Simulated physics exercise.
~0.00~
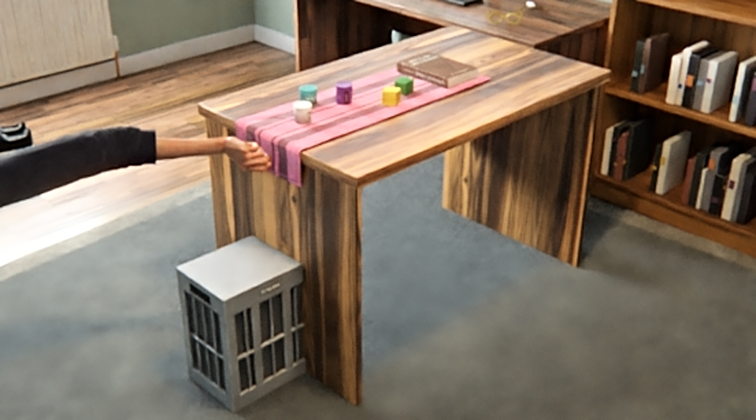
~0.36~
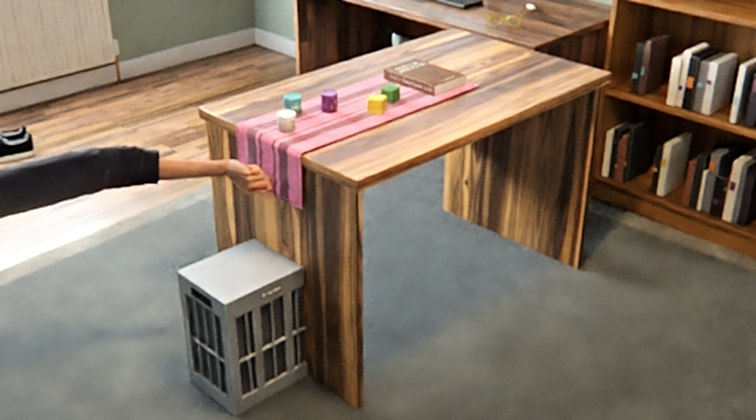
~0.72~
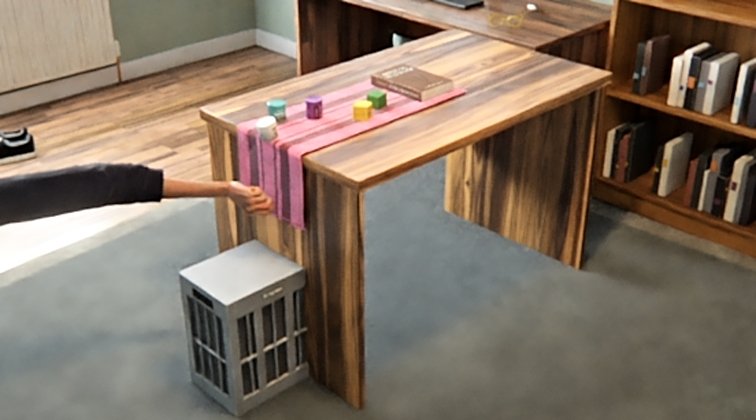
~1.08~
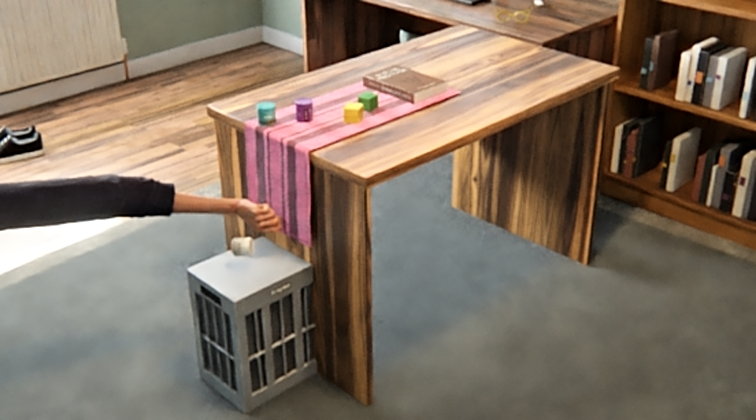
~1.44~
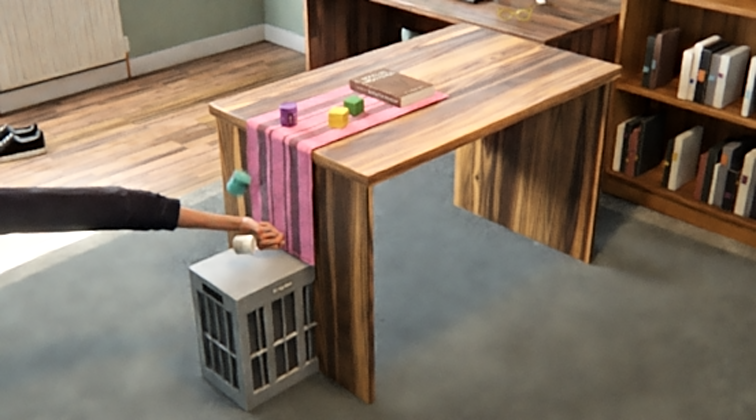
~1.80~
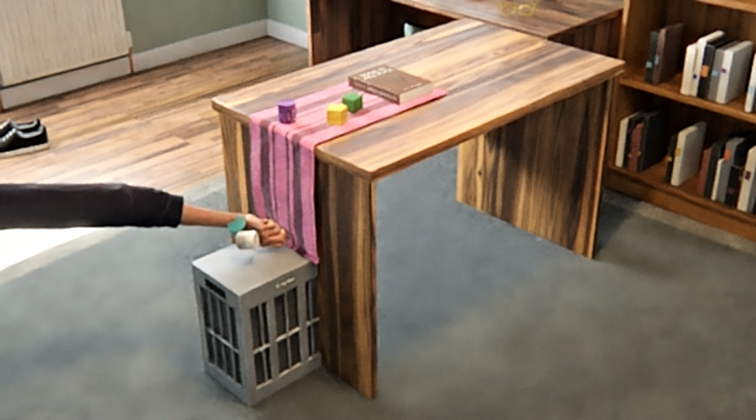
A hand slowly pulled a pink striped cloth down over the end of a wooden desk, drawing along the small colourful things and the book on it, until the white pot and then the turquoise one dropped off toward the grey crate below.
